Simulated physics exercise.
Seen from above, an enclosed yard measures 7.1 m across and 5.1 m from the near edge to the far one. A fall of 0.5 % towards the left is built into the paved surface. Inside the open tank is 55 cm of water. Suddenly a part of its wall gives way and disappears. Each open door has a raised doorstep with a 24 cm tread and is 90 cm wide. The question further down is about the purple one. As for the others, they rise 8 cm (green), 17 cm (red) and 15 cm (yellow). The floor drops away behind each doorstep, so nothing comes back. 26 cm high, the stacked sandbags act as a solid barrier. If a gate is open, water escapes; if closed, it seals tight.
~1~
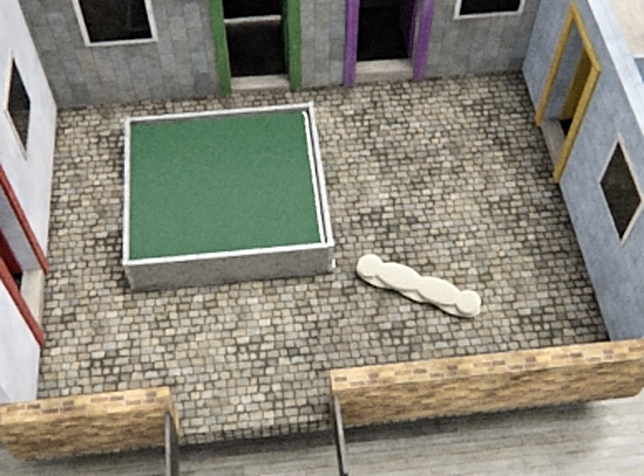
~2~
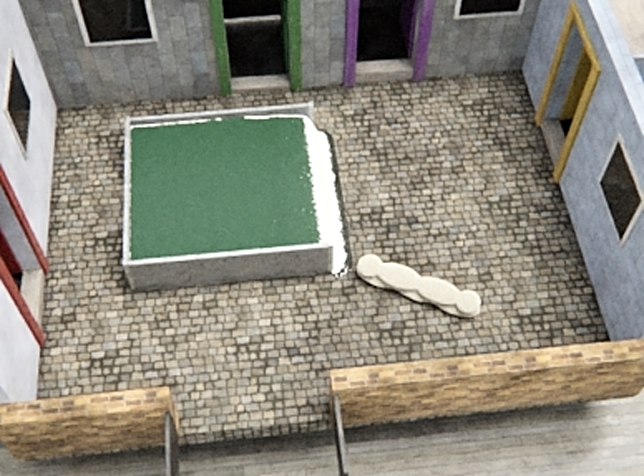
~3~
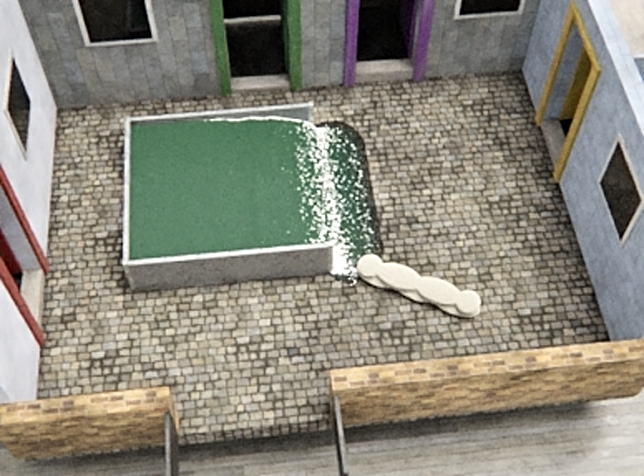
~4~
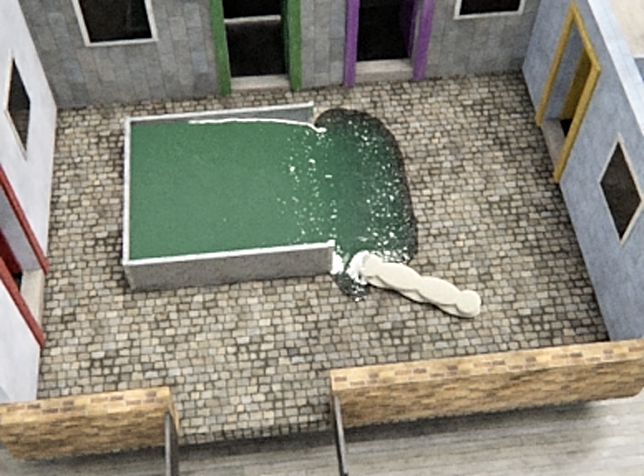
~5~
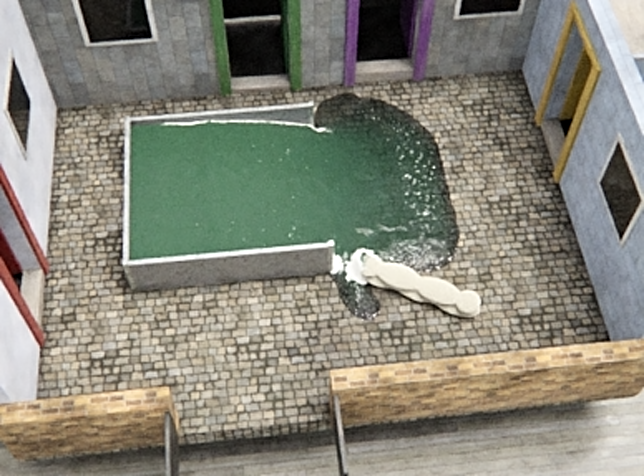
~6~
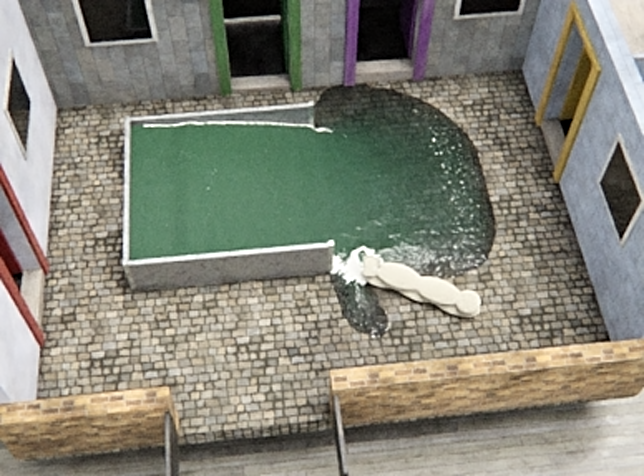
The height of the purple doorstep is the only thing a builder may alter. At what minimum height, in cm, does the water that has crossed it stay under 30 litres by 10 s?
From about 10.5 cm.
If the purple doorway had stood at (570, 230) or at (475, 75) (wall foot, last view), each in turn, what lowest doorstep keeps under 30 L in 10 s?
About 21 cm for the first and 21 cm for the second.
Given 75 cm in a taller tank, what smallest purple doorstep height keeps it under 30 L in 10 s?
About 15 centimetres.
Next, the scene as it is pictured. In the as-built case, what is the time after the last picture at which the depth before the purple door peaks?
3.5 s.
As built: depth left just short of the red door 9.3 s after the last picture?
You'd measure close to 11.0 cm there.
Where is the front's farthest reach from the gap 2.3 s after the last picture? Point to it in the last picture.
Around (615, 369).
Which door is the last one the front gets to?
That would be the red door.
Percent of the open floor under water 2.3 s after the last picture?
Approximately 50 %.
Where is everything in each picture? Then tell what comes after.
The first picture shows the open tank at (225, 183) is whole and still, 55 cm deep; the purple door at (388, 32) is dry.
In the second picture, water pours out at (318, 190) and has run 0.3 m, to (342, 224); about 10 cm deep outside, 55 cm at the back.
In the third picture, the gap is at (318, 192), the front 0.7 m out at (374, 232); the back of the open tank holds 55 cm.
In the fourth picture, the gap is at (318, 193), the front 1.2 m out at (412, 240); the back of the open tank holds 55 cm.
In the fifth picture, the front is at (452, 240), 1.7 m from the gap at (318, 193); 4.7 m2 of floor is wet, 55 cm left at the back.
In the sixth picture, the gap is at (318, 193), the front 2.3 m out at (489, 229); the back of the open tank holds 55 cm; 0.3 m in a straight line remain to the purple door at (388, 32).
Then, 0.7 s after the last picture water covers 40 % of the floor, deepest (29 cm) near (558, 193); 9 cm at the purple door, 0 litres in over its 20 cm doorstep.
Then, 2.3 s after the last picture water covers 50 % of the floor, deepest (34 cm) near (524, 89); 10 cm at the purple door, 0 litres in over its 20 cm doorstep.
Then, 9.3 s after the last picture water covers 95 % of the floor, deepest (16 cm) near (49, 240); 10 cm at the purple door, 0 litres in over its 20 cm doorstep.
At the purple door as built, the water peaked near 17 cm, 3.5 s after the last picture.
Run again over the same 10 s with other heights there, 61 litres in over 8.5 cm, 22 litres over 11.5 cm. The limit of 30 litres is kept from about 10.5 cm up.
